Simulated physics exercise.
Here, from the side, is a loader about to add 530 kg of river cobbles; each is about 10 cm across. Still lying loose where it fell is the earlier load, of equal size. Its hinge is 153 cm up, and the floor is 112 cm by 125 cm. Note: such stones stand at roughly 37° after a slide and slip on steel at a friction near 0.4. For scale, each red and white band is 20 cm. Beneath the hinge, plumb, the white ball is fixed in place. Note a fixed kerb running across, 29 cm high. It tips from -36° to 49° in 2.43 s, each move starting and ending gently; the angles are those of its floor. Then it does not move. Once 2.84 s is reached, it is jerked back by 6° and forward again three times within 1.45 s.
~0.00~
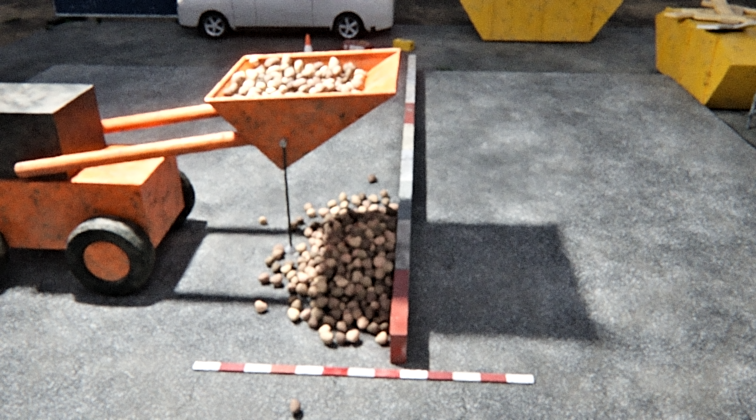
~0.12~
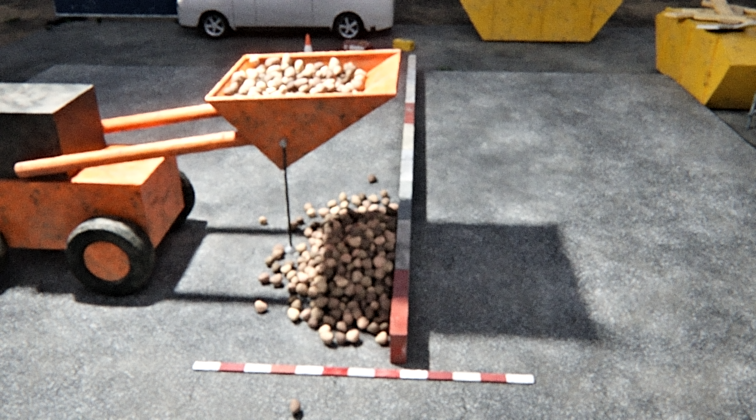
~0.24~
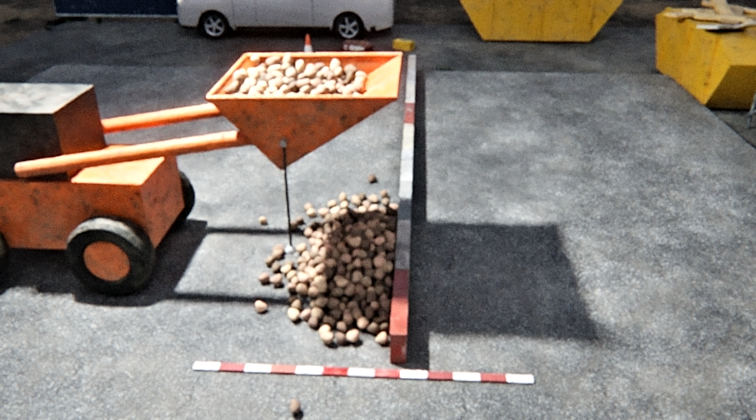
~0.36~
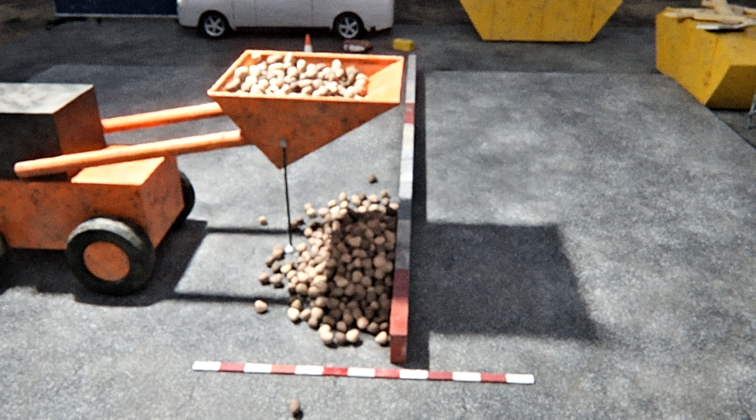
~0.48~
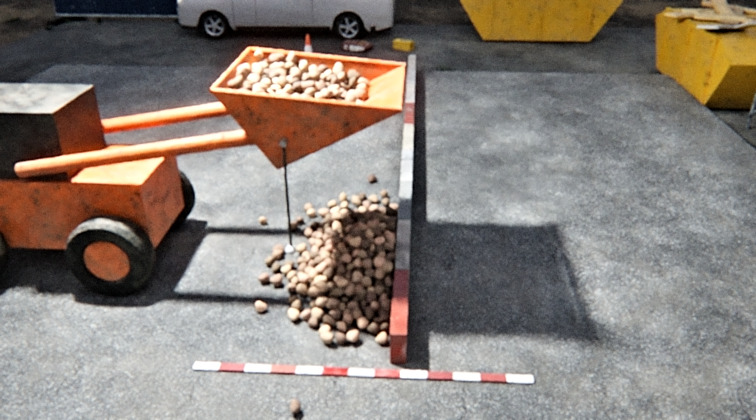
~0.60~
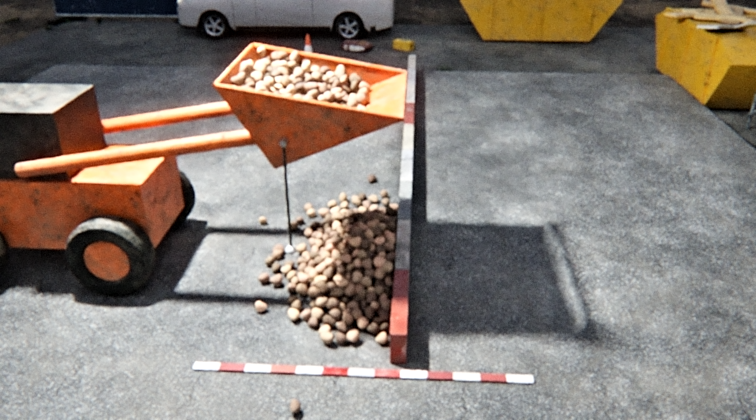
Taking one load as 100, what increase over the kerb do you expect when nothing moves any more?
55 out of 100.
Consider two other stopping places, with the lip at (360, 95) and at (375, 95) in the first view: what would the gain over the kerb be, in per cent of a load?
First place: Roughly 15 %; second place: Roughly 30 %.
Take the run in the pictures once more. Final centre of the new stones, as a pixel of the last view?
Roughly at (424, 257) in the last picture.
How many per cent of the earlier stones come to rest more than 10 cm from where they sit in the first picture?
About 5 per cent.
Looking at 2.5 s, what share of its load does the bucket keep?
Reading: Near 0 % of the load.
After 1.8 s the floor is at 36°; in per cent of one load, 89 in the bucket, 111 on this side of the kerb; the foremost stones are at (402, 201).
After 2.5 s the floor is at 49°; in per cent of one load, 1 in the bucket, 152 on this side of the kerb, 47 over the kerb; the foremost stones are at (524, 265).
After 4.7 s the floor is at 49°; in per cent of one load, 0 in the bucket, 145 on this side of the kerb, 55 over the kerb; the foremost stones are at (629, 282).
After 7.6 s the floor is at 49°; in per cent of one load, 0 in the bucket, 145 on this side of the kerb, 55 over the kerb; the foremost stones are at (629, 282). Net gain over the kerb, 55.
